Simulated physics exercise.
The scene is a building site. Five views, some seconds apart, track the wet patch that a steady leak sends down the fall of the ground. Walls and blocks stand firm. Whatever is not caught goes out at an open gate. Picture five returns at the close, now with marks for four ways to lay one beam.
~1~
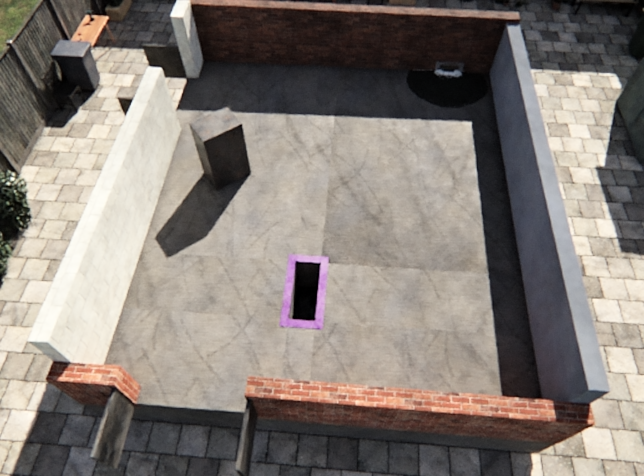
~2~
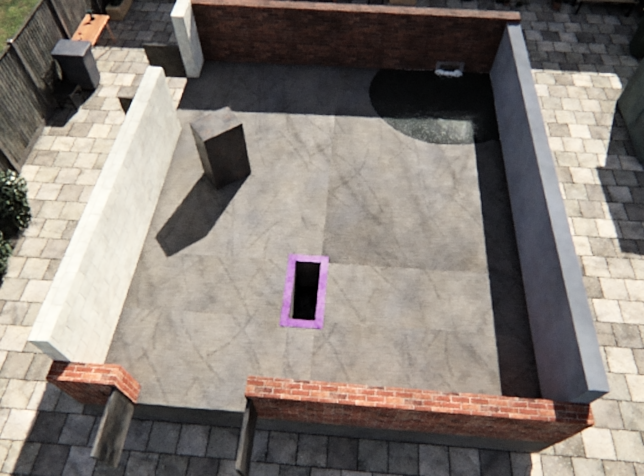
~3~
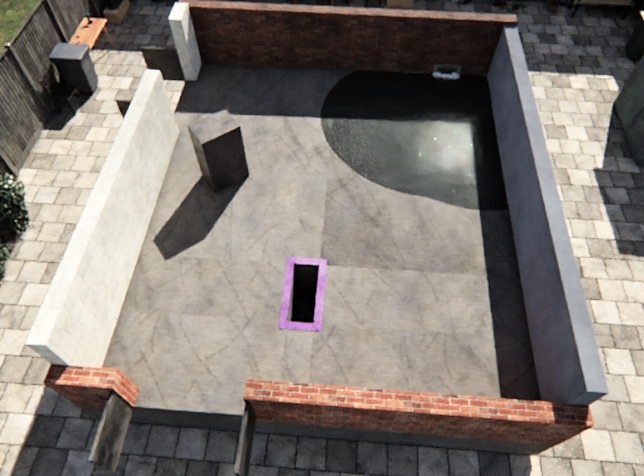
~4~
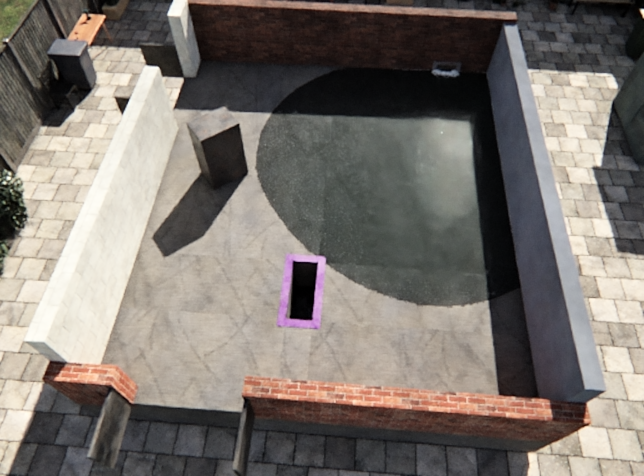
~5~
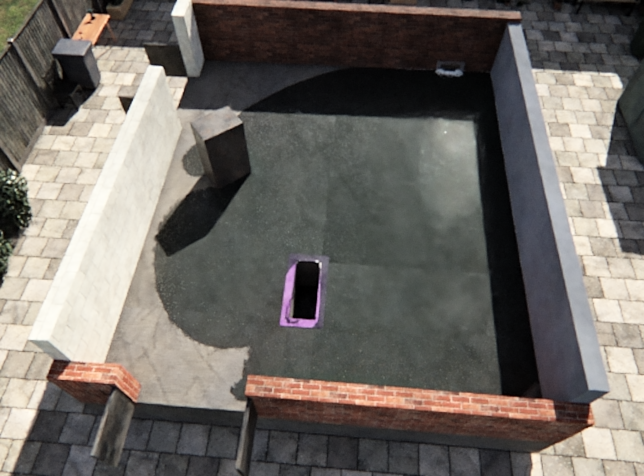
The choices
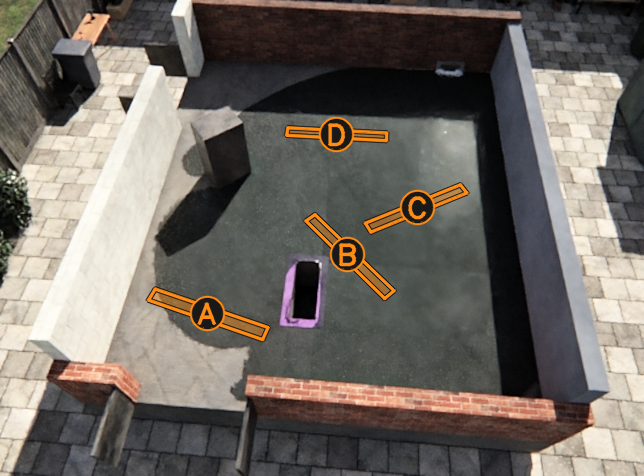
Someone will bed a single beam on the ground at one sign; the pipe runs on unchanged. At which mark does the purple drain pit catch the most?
The answer is position A.
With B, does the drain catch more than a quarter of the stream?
No, it does not.
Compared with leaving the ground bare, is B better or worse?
Position B is worse.
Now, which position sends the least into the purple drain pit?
B.
On the marked copy, A from (151, 294) to (265, 333); B from (310, 217) to (389, 294); C from (368, 227) to (463, 188); D from (287, 131) to (386, 136).
For position A, about 36 % of the stream goes into the purple drain pit, about 64 % out by the gates.
For position B, about 11 % of the stream goes into the purple drain pit, about 89 % out by the gates.
For position C, about 17 % of the stream goes into the purple drain pit, about 83 % out by the gates.
For position D, about 21 % of the stream goes into the purple drain pit, about 78 % out by the gates.
